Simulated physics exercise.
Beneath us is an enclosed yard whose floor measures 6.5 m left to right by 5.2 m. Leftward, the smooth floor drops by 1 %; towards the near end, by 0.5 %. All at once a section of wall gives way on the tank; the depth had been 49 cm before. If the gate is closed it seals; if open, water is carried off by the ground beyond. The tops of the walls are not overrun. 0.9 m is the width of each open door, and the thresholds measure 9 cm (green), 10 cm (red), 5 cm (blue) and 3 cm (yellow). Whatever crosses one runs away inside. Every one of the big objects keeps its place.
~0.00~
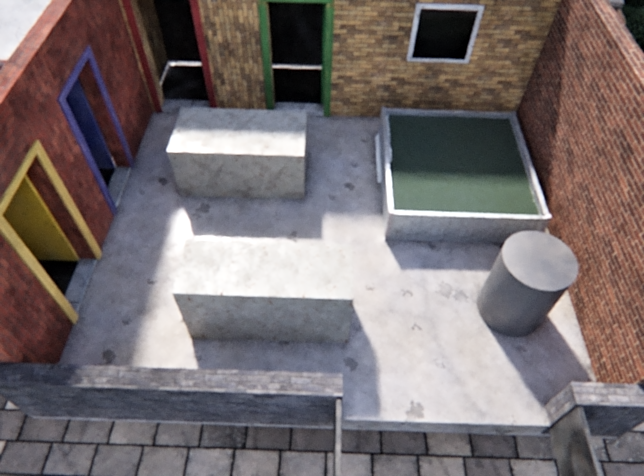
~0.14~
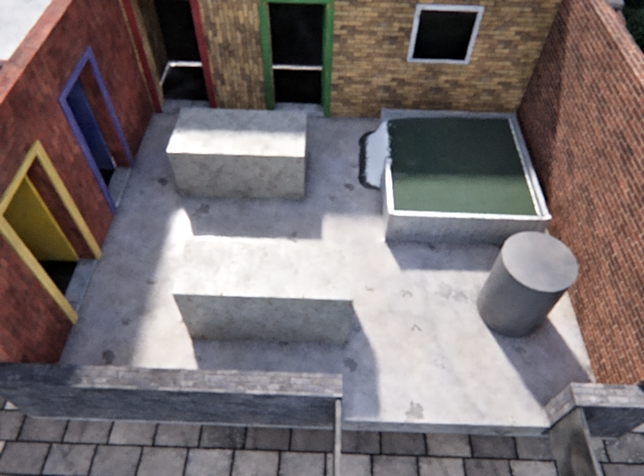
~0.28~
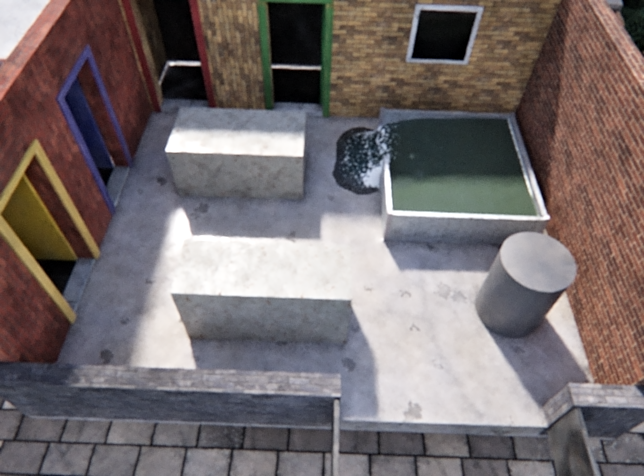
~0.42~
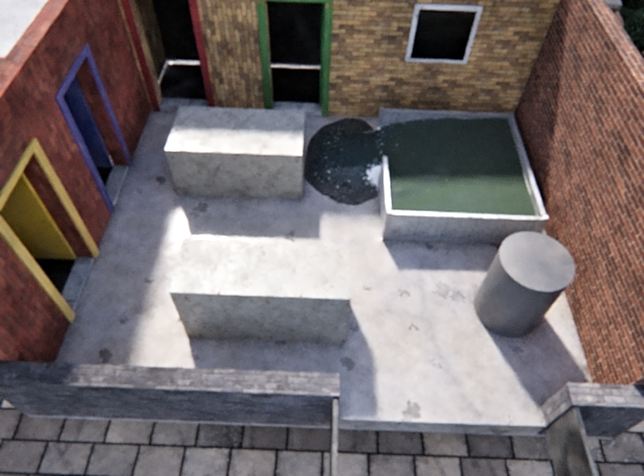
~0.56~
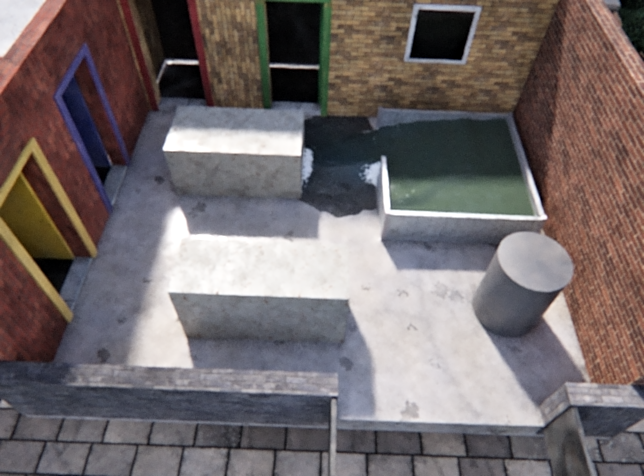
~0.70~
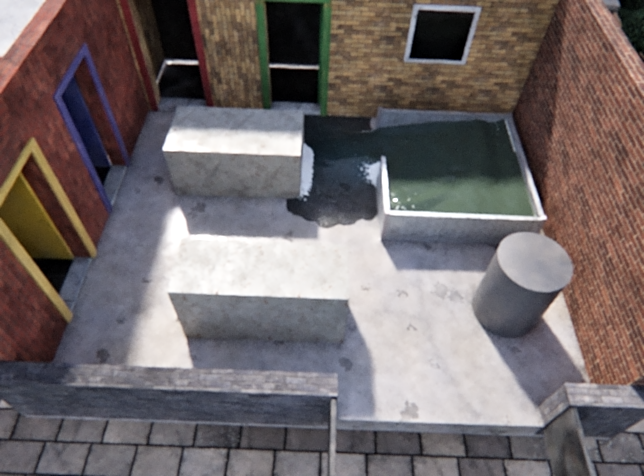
Dark water pours from the tank's left side and spreads across the yard floor to a block.
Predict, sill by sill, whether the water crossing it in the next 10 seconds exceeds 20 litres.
My prediction: At the green door it is above 20 litres; at the red door it is above 20 litres; at the blue door it is above 20 litres; at the yellow door it is above 20 litres.
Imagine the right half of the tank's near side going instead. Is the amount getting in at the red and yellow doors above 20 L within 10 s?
Here's how it goes: Red falls short, yellow exceeds it.
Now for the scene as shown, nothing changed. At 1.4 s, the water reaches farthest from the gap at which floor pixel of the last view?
That's around (151, 135) in the last picture.
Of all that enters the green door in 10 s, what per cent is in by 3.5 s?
By that time, around 60 per cent.
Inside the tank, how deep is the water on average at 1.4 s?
Some 37 cm on average.
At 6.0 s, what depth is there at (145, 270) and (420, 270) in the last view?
Depths, in the order asked: Roughly 5 cm, then 2 cm.
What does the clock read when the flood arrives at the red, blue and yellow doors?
Red = 1.5 s, blue = 2.4 s, yellow = 3.2 s.
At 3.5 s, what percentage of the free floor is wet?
Around 60 per cent.
After 1.4 s water covers 25 % of the floor and is deepest (33 cm) near (305, 162); green door 17 cm at the sill, 0 L in, red door not reached, blue door not reached, yellow door not reached.
After 2.2 s water covers 35 % of the floor and is deepest (32 cm) near (315, 162); green door 19 cm at the sill, 27 L in, red door 9 cm at the sill, 0 L in, blue door not reached, yellow door not reached.
After 3.5 s water covers 60 % of the floor and is deepest (27 cm) near (143, 128); green door 17 cm at the sill, 81 L in, red door 14 cm at the sill, 25 L in, blue door 10 cm at the sill, 4 L in, yellow door 4 cm at the sill, 0 L in.
After 6.0 s water covers 85 % of the floor and is deepest (18 cm) near (44, 388); green door 12 cm at the sill, 123 L in, red door 16 cm at the sill, 80 L in, blue door 8 cm at the sill, 30 L in, yellow door 4 cm at the sill, 1 L in.
After 10.0 s water covers 95 % of the floor and is deepest (12 cm) near (44, 388); green door 7 cm at the sill, 130 L in, red door 11 cm at the sill, 106 L in, blue door 7 cm at the sill, 52 L in, yellow door 9 cm at the sill, 53 L in.
